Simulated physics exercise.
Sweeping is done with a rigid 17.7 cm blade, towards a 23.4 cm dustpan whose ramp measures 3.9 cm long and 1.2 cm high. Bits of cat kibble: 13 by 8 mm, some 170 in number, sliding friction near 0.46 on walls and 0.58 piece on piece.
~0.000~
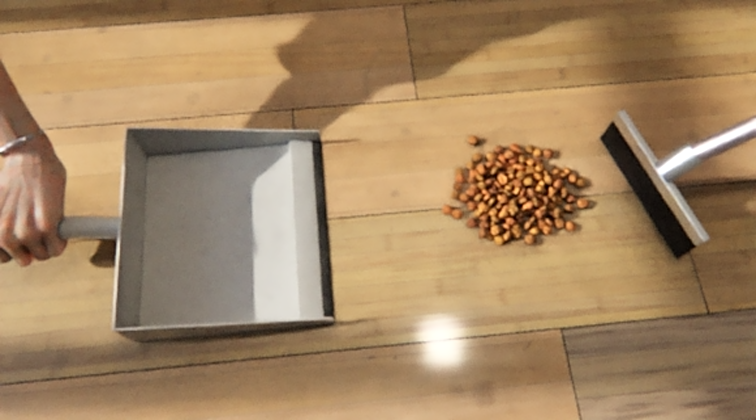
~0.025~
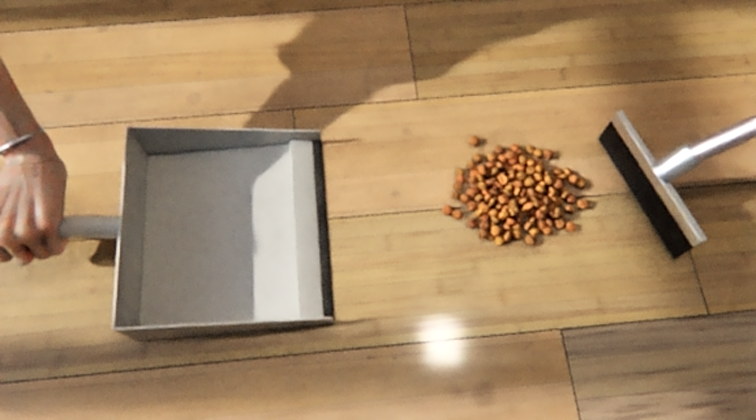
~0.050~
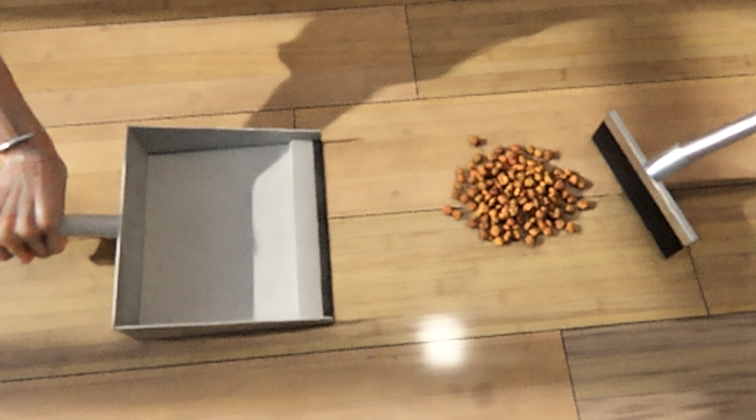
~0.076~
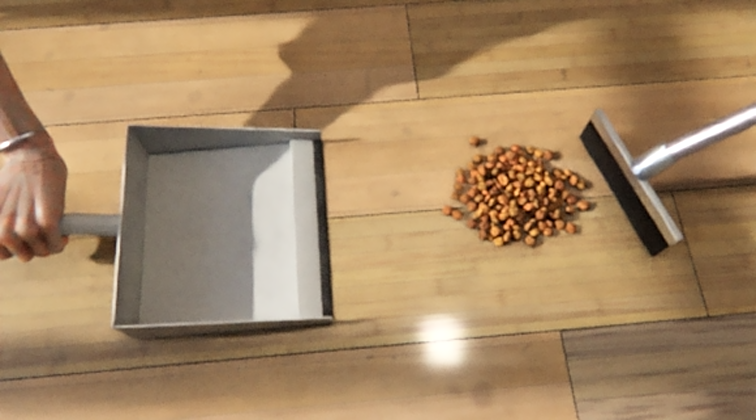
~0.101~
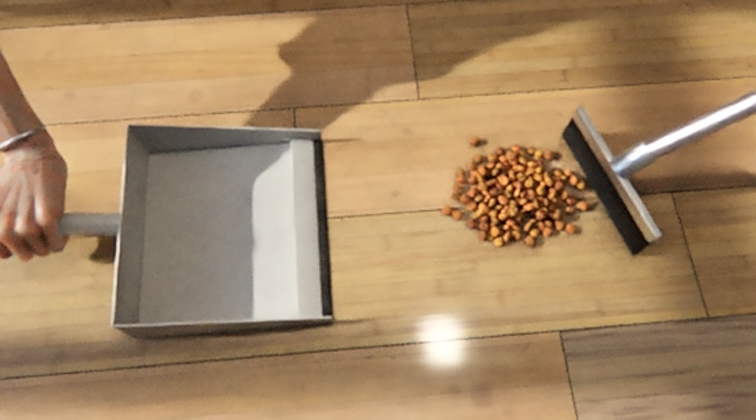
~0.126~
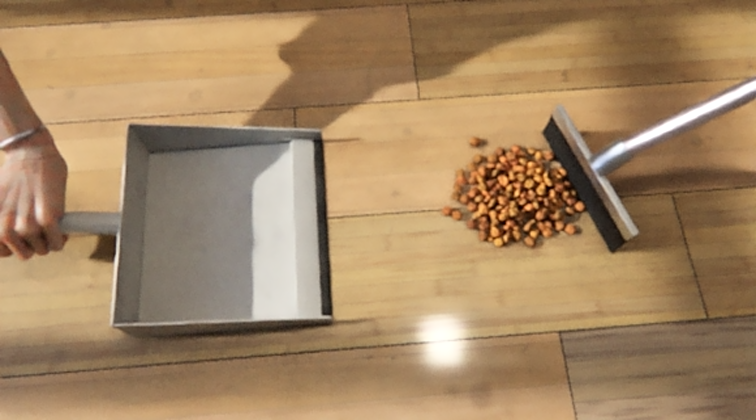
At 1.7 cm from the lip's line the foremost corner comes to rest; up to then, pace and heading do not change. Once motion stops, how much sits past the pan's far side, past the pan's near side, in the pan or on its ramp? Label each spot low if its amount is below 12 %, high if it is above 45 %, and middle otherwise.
Past the pan's far side: Low, past the pan's near side: Low, in the pan or on its ramp: Middle.
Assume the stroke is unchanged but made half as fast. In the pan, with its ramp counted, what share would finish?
Near 5 %.
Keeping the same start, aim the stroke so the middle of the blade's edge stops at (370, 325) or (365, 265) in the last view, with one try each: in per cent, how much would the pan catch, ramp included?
Some 25 and 40 per cent.
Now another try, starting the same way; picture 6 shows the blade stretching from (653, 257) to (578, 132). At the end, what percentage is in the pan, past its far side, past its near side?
You'd see pan at 30, far at 0 and near at 10.
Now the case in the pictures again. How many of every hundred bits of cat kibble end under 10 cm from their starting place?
I'd estimate roughly 10 per cent.
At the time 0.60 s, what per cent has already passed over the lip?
Over the lip so far: Approx. 15 %.
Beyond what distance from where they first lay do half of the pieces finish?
Roughly 20 cm.
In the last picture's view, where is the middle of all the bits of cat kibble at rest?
Near (343, 218).
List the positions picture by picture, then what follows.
The first frame shows blade from (699, 240) to (619, 118), moved 0.0 cm, 0 of the pieces shifted so far; middle of the pieces at (517, 191); pan at (219, 236).
The second frame shows blade from (697, 241) to (617, 119), moved 0.3 cm, 0 of the pieces shifted so far; middle of the pieces at (518, 191).
The third frame shows blade from (688, 241) to (610, 118), moved 1.3 cm, 0 of the pieces shifted so far; middle of the pieces at (518, 192).
The fourth frame shows blade from (673, 239) to (596, 117), moved 2.9 cm, 0 of the pieces shifted so far; middle of the pieces at (518, 192).
The fifth frame shows blade from (653, 237) to (578, 115), moved 5.2 cm, 0 of the pieces shifted so far; middle of the pieces at (518, 192).
The sixth frame shows blade from (630, 235) to (557, 113), moved 7.7 cm, 6 of the pieces shifted so far; middle of the pieces at (518, 193); pan at (219, 233). Its pace works out near 1.01 m/s, heading 14 degrees away from the viewer's side.
After 0.27 s, middle of the blade 17 cm from the lip; 0 % over the lip, far side 0 %, near side 0 %.
After 0.37 s, middle of the blade 7 cm from the lip; 0 % over the lip, far side 5 %, near side 0 %.
After 0.60 s, middle of the blade 4 cm from the lip; 15 % over the lip, far side 5 %, near side 0 %.
At rest (1.2 s), far side 10 %, near side 0 %, pan 15 %, in front of the lip or behind the blade 75 %.
